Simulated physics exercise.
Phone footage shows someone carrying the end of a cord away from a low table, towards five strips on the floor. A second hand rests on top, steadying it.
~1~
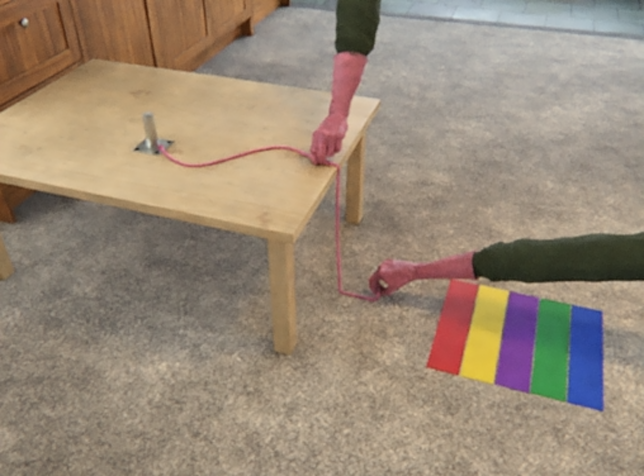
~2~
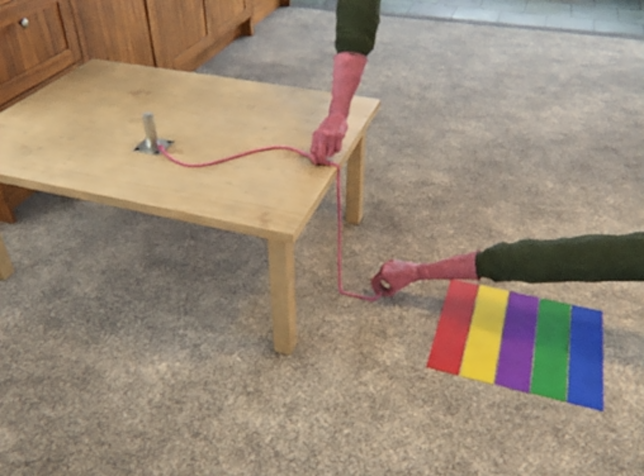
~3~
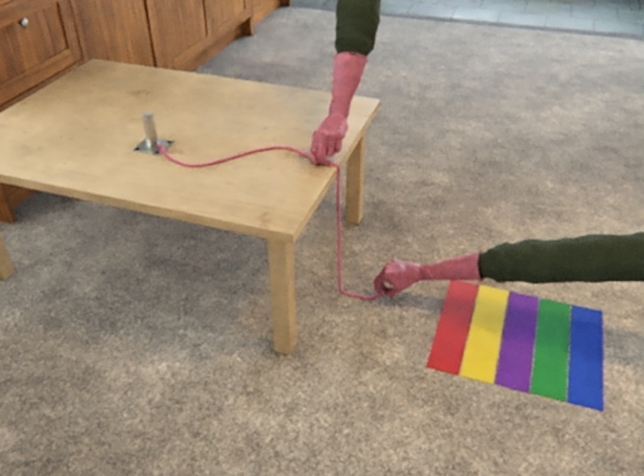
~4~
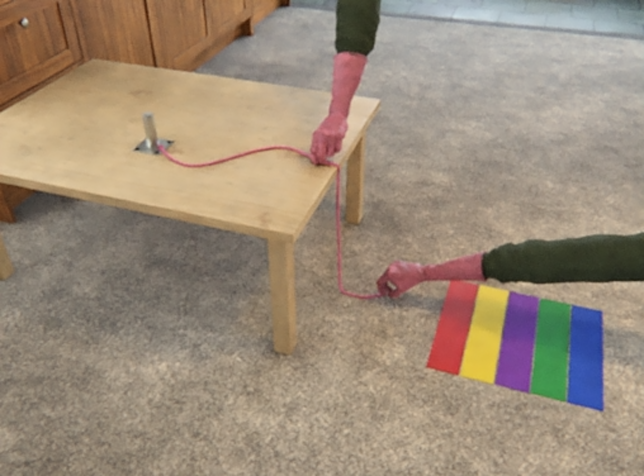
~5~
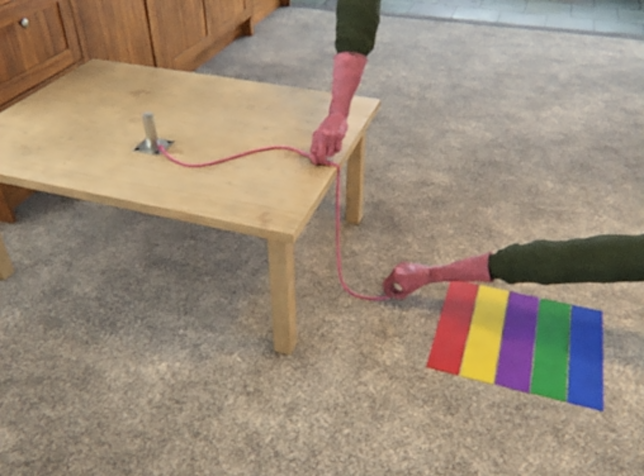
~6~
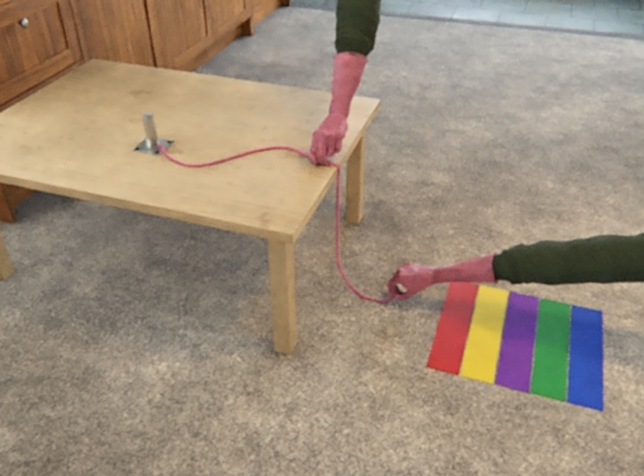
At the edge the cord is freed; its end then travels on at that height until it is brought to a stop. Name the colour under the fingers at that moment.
Purple.
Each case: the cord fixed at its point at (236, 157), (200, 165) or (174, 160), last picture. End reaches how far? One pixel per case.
In order of the tries: About (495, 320), about (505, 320), about (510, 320).
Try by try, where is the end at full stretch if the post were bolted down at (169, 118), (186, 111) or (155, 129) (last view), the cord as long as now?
Try by try: (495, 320), (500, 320) and (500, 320).
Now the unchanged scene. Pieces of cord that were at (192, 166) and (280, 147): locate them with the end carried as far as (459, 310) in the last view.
Point one: (214, 150); point two: (302, 162).
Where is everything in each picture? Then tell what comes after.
End (378, 292); red (447, 353); yellow (480, 361); purple (514, 370); green (550, 378); blue (586, 387), in the first picture.
End (381, 292); cord through (172, 159) (235, 157) (296, 150) (338, 180) (339, 234) (340, 285), in the second picture.
End (383, 293), in the third picture.
End (387, 294); cord through (172, 159) (235, 157) (296, 150) (338, 180) (338, 234) (340, 286), in the fourth picture.
End (393, 295), in the fifth picture.
End (397, 296); cord through (172, 159) (235, 157) (296, 150) (338, 180) (337, 234) (350, 286), in the sixth picture.
Soon after, end near (459, 310); over red.
After that, end near (499, 319); over yellow.
At the stop, end near (521, 324); over purple. The purple one.
